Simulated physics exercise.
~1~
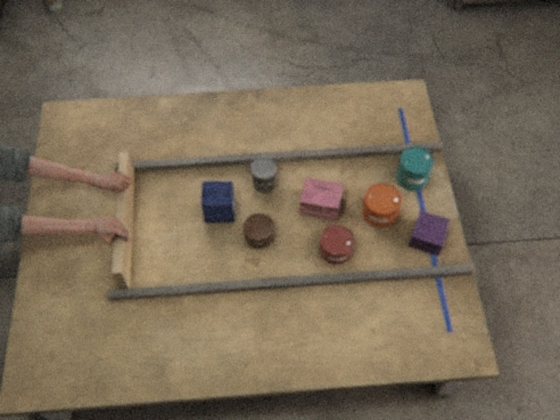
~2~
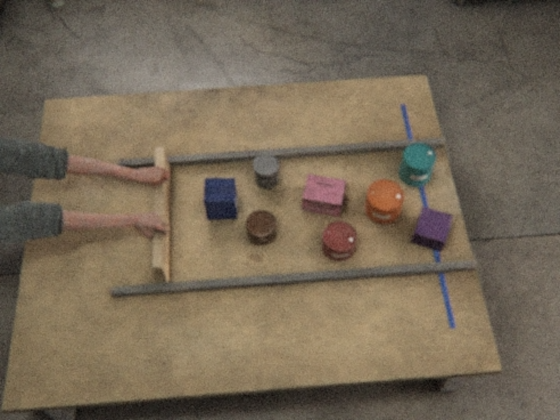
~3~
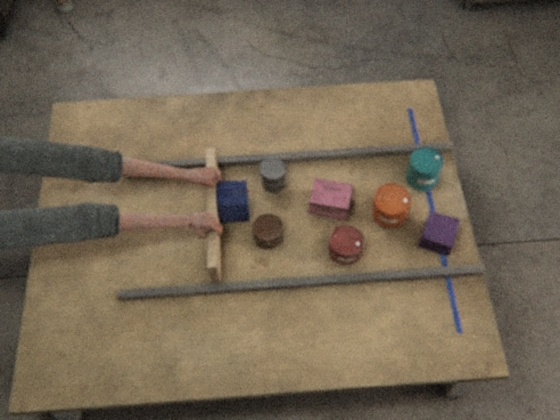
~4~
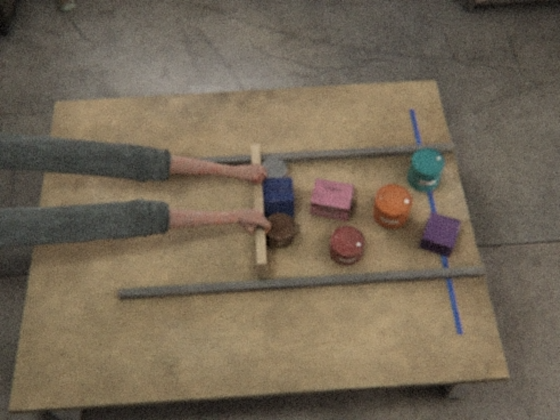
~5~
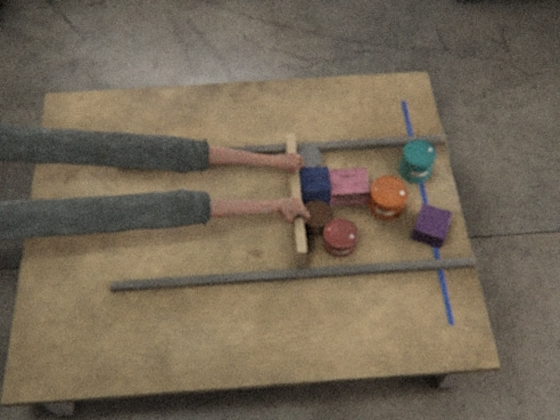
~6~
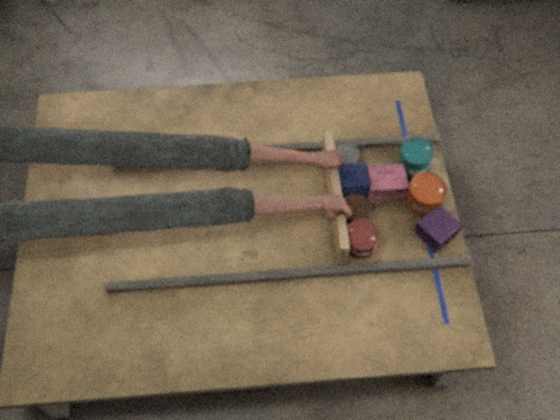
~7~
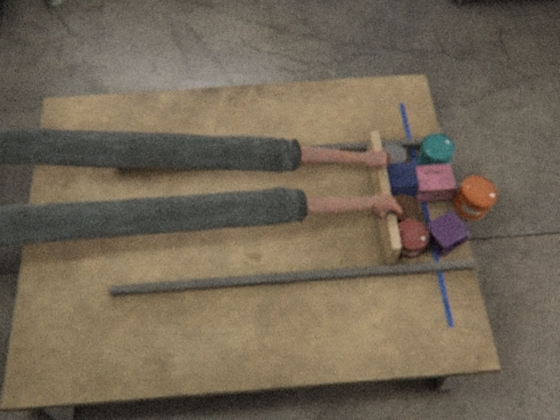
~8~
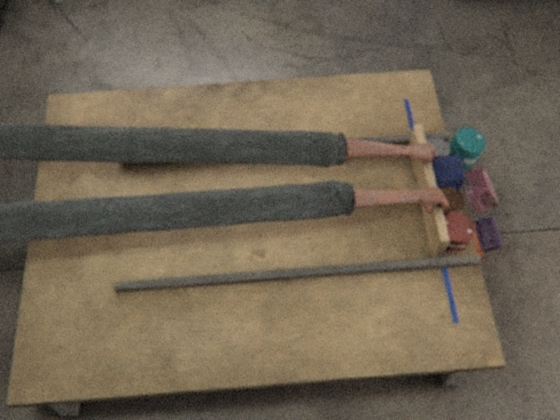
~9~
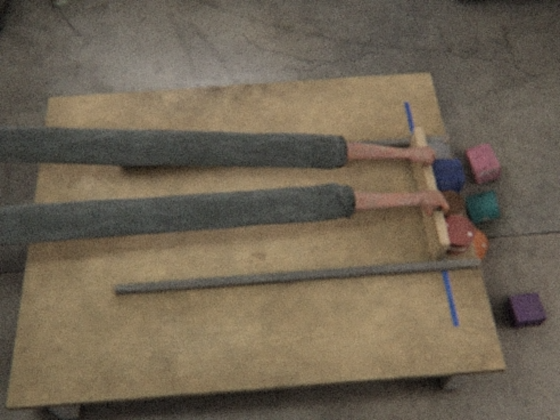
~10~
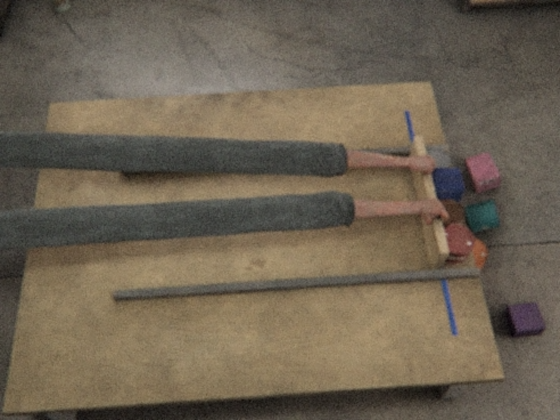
On a wooden platform, two hands slid a plank rightward through scattered boxes and tubs, gathering them along until it stopped at the blue tape, and the pink box, orange and turquoise canisters and purple crate went off the right edge, the others staying against the plank.
